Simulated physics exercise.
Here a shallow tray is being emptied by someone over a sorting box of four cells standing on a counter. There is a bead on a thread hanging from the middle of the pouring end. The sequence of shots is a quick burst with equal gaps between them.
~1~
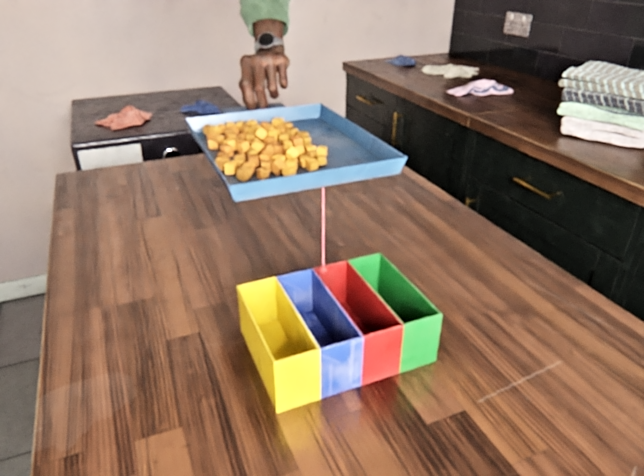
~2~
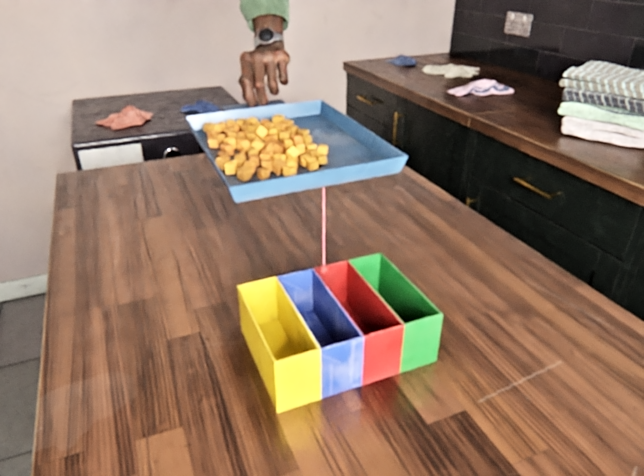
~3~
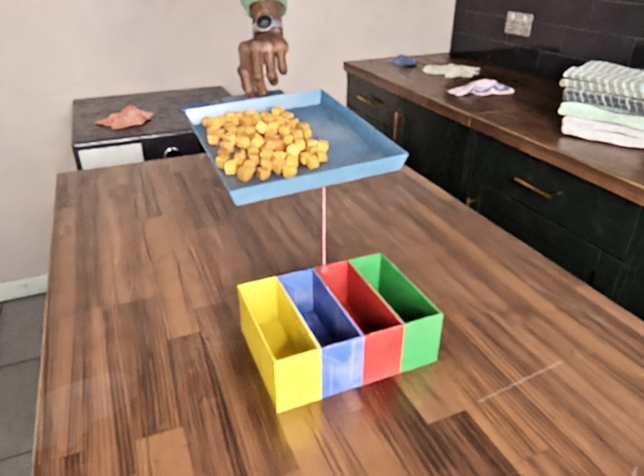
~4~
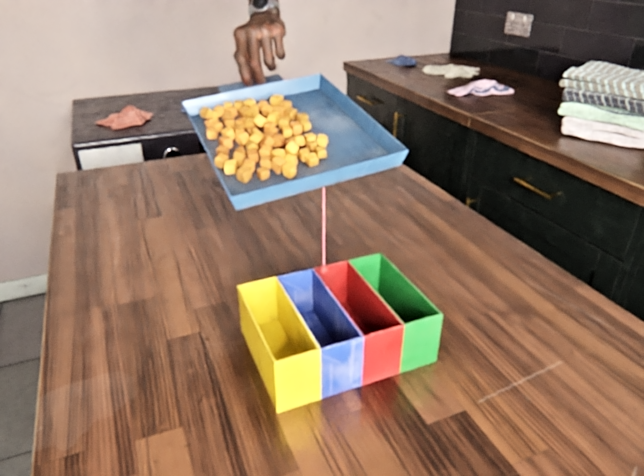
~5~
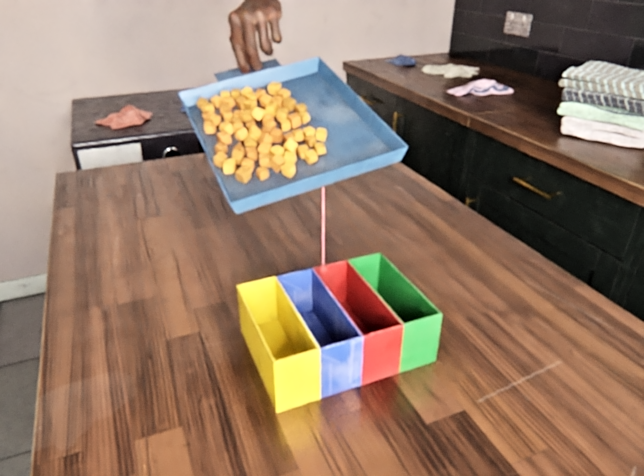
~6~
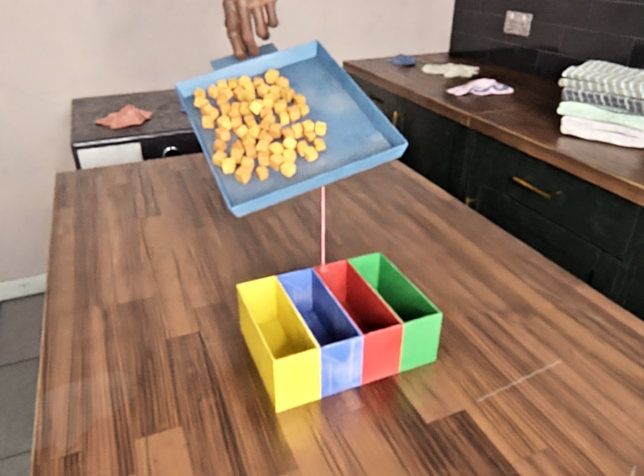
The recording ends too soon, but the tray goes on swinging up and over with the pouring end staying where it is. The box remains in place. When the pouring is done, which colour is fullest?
Fullest: The yellow cell.
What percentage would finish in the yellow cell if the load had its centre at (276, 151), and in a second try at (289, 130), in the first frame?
Around 40 percent the first time and around 50 percent the second time.
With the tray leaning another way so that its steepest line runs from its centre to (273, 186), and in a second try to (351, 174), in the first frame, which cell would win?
First: The yellow one, second: Green.
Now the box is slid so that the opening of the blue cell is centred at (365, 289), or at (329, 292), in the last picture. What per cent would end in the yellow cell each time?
Trial 1 0%, trial 2 30%.
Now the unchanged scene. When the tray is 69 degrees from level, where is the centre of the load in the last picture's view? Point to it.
Close to (244, 154).
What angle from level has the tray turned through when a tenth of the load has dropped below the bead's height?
Somewhere near 110°.
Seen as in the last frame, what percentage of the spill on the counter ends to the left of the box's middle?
Close to 100 per cent.
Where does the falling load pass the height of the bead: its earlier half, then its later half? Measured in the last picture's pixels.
About (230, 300) to begin with, then about (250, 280).
Shortly afterwards, tray tipped steeply; the whole lot on the tray.
Next, tray tipped past a quarter turn; the bulk on the tray; only a few in the yellow cell; only a few in the blue cell; a little falling or outside the box.
Some moments later, tray tipped past a quarter turn; near a third in the yellow cell; a little in the blue cell; near two thirds falling or outside the box.
In the end, tray tipped past a quarter turn; near a third in the yellow cell; a little in the blue cell; none at all in the red cell; none at all in the green cell; near two thirds outside the box.
